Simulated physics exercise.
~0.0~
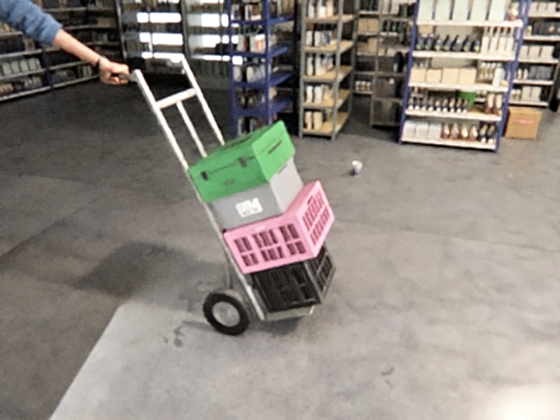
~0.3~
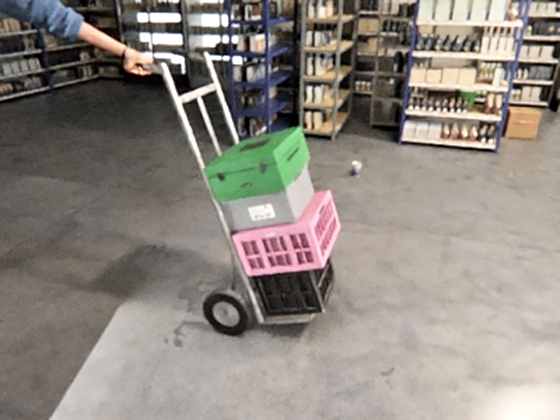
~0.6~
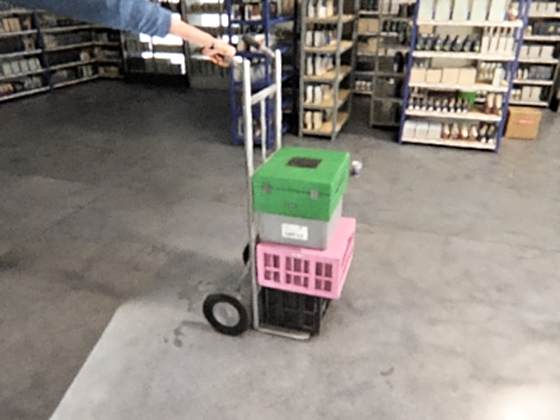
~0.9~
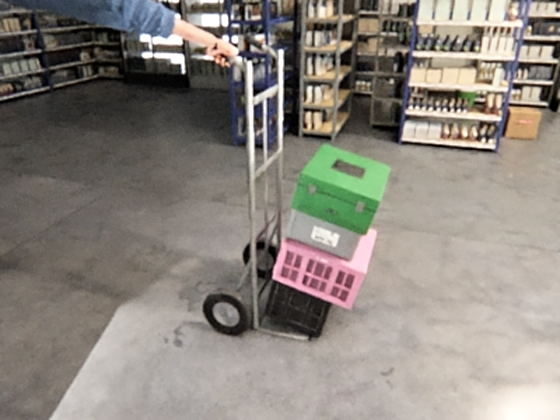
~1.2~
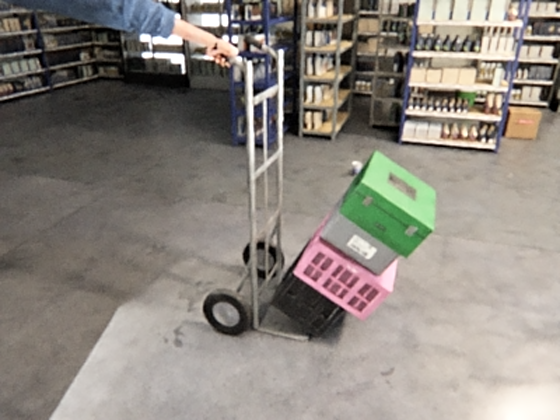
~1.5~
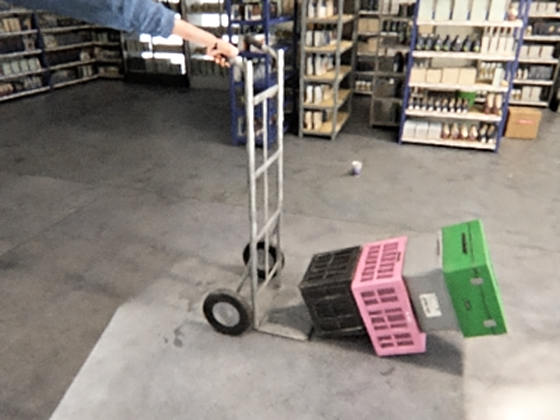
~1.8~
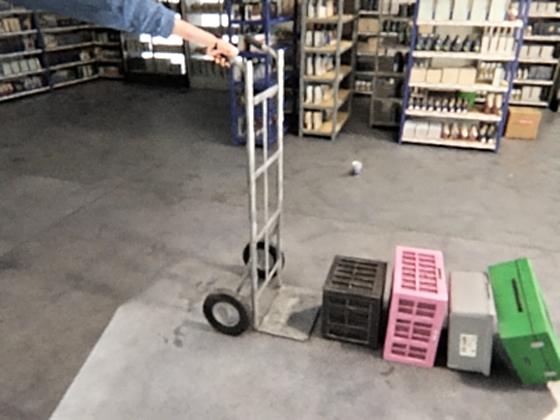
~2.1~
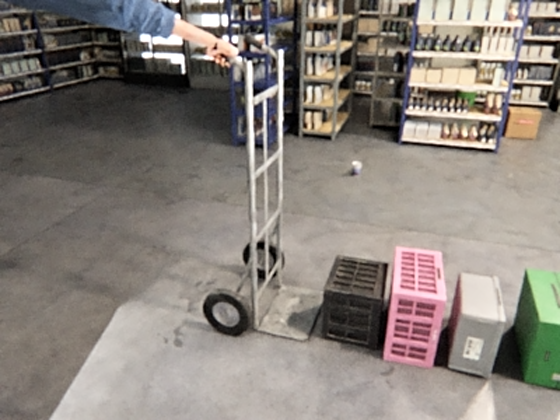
At the start, a hand at the left holds a tilted sack truck stacked with a black crate, a pink crate, a grey tote and a green toolbox on a grey floor near stocked shelves. The hand swings the truck forward until it stands upright and stops. The whole stack keeps going, tipping to the right off the plate as one leaning column. It topples onto its side, and the pieces spread apart along the floor. At the end, the truck stands upright, still held, with the black crate, pink crate, grey tote and green toolbox lying tipped in a row to its right.
